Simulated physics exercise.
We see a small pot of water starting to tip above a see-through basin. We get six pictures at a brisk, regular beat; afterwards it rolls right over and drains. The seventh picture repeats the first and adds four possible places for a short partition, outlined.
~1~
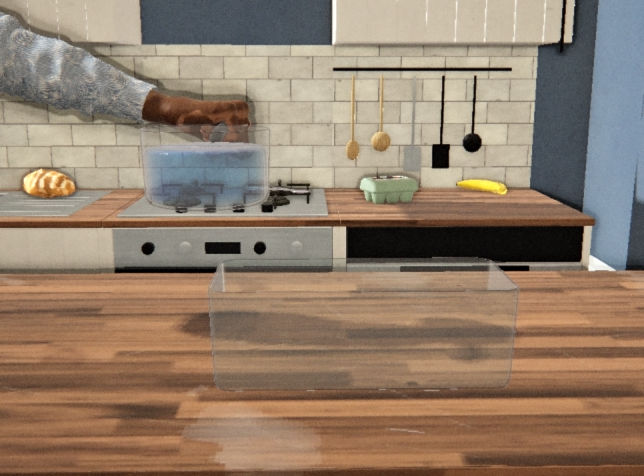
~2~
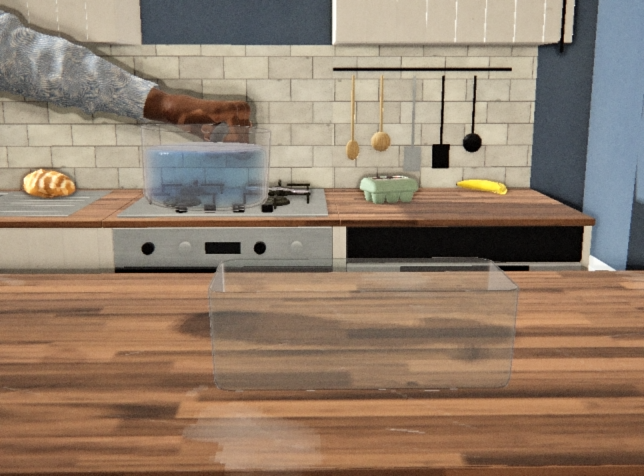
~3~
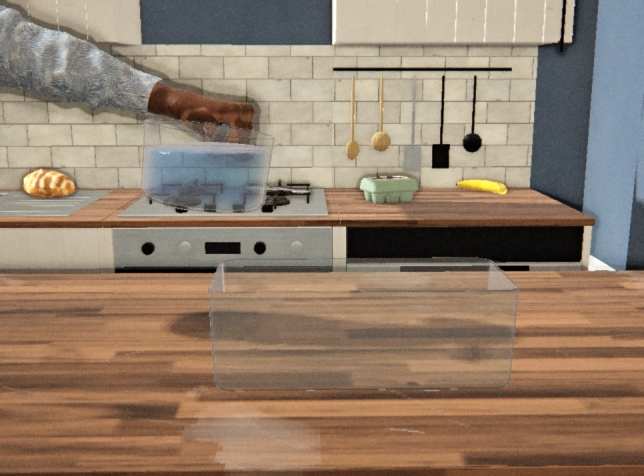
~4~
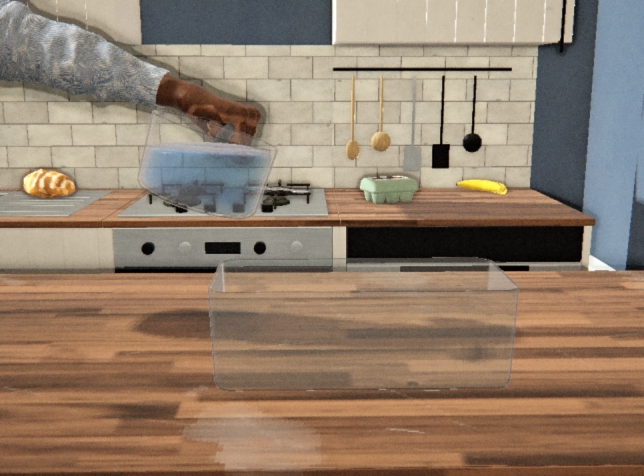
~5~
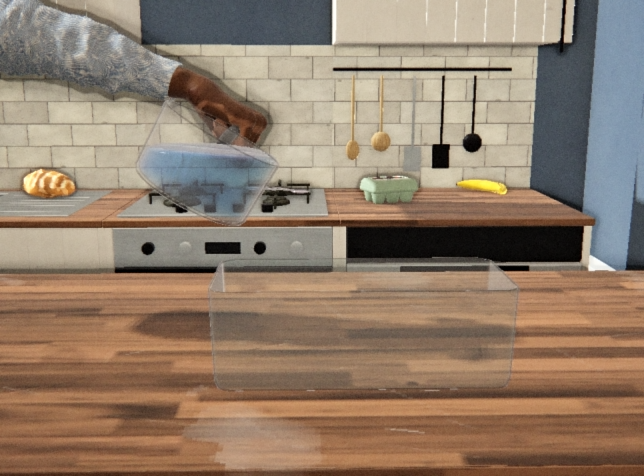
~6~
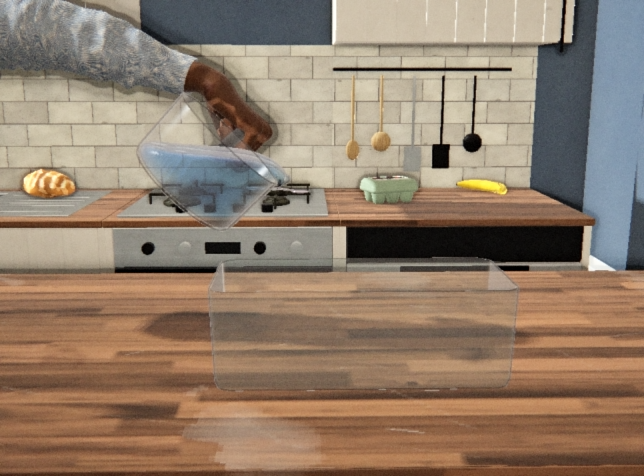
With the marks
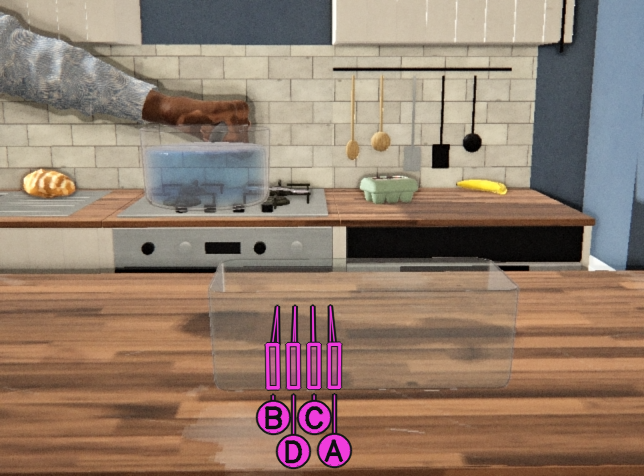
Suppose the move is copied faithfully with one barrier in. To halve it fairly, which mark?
Slot C does it best.
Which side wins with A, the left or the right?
The left one.
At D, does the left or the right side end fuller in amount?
The right side.
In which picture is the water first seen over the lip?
Picture 5.
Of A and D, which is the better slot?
The answer is D.
On the marked copy, A at (334, 394); B at (273, 395); C at (314, 395); D at (293, 395).
If A is chosen, about 77 % ends left of the wall and 18 % right of it; 5 % is lost outside.
If B is chosen, about 9 % ends left of the wall and 90 % right of it.
If C is chosen, about 51 % ends left of the wall and 47 % right of it; 3 % is lost outside.
If D is chosen, about 31 % ends left of the wall and 67 % right of it.
